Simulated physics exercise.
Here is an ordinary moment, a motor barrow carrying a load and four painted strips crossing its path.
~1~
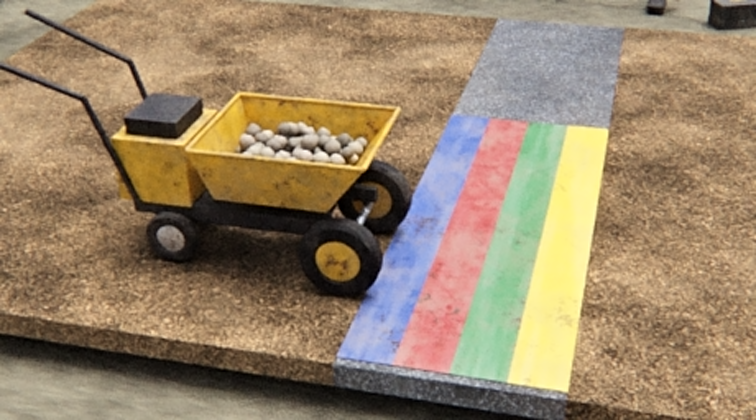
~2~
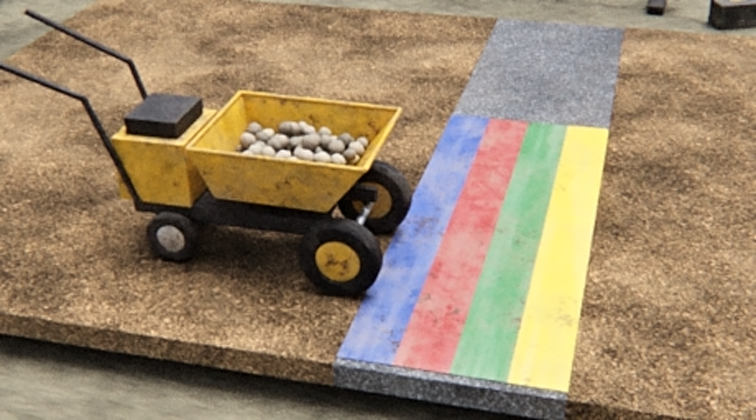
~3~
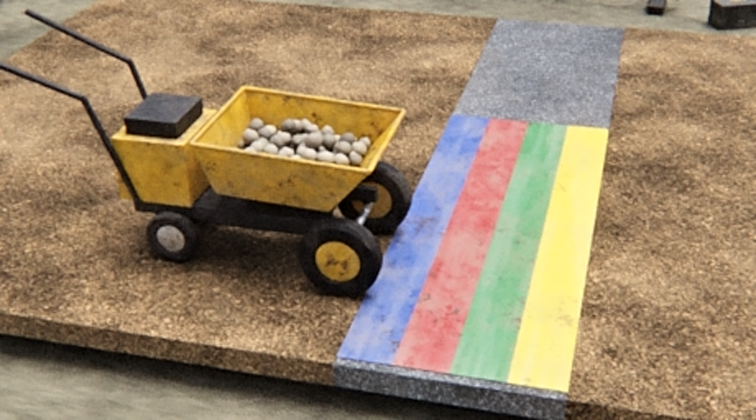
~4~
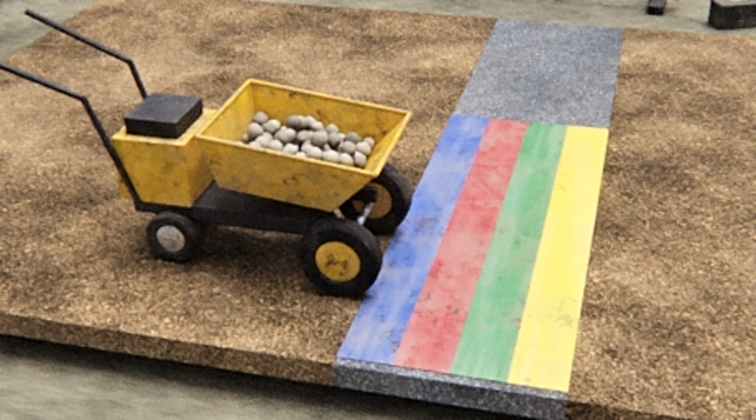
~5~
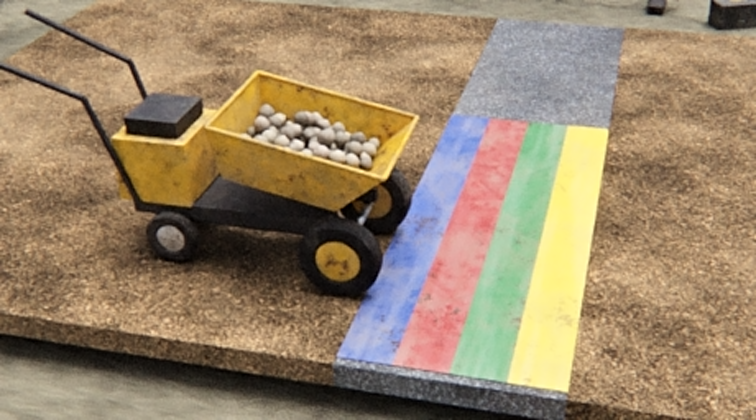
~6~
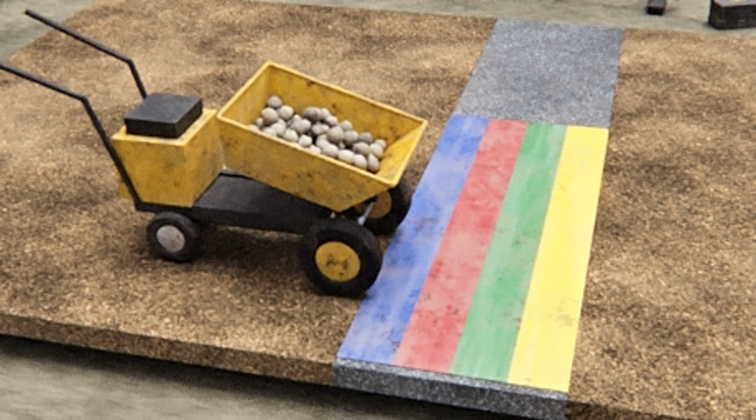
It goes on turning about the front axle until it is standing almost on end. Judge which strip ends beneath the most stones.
Beneath the most stones: The green strip.
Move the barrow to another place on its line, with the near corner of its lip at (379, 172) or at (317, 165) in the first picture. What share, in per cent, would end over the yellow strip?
The first position yields around 40 per cent; the second yields around 10 per cent.
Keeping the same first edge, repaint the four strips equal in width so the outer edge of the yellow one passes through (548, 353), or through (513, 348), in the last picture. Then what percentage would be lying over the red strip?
In order, 10 % and 10 %.
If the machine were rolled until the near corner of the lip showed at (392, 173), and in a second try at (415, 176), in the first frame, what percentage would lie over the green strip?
You'd get 30 in a hundred the first time and 20 in a hundred the second.
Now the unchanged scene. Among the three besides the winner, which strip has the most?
The strip in second place is that yellow strip.
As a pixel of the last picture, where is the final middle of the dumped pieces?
Near (516, 276).
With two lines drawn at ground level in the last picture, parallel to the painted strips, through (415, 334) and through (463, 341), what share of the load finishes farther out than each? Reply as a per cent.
Around 100 per cent for the first, around 80 per cent for the second.
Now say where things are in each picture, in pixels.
The first frame shows lip of the skip (363, 170), level; top of the load (300, 157), river pebbles; blue strip (380, 325); red strip (433, 332); green strip (489, 340); yellow strip (545, 348).
The second frame shows lip of the skip (364, 171), level; top of the load (302, 152).
The third frame shows lip of the skip (369, 172), tipped barely; top of the load (305, 150).
The fourth frame shows lip of the skip (375, 175), tipped a little; top of the load (302, 139).
The fifth frame shows lip of the skip (384, 179), tipped a little; top of the load (287, 134).
The sixth frame shows lip of the skip (393, 185), tipped clearly; top of the load (277, 133); blue strip (380, 325); red strip (433, 332); green strip (489, 340); yellow strip (545, 348).
Just after the last frame, skip tipped steeply; every one in the skip.
A moment on, skip tipped right over; the larger part in the skip; about a tenth over the red strip; roughly a quarter over the green strip.
Further on, skip tipped right over; about a tenth in the skip; about a tenth over the red strip; roughly a third over the green strip; roughly a quarter over the yellow strip; about a tenth off the paint.
When it is over, skip tipped right over; not one over the blue strip; roughly a quarter over the red strip; roughly half over the green strip; roughly a quarter over the yellow strip; about a tenth off the paint.
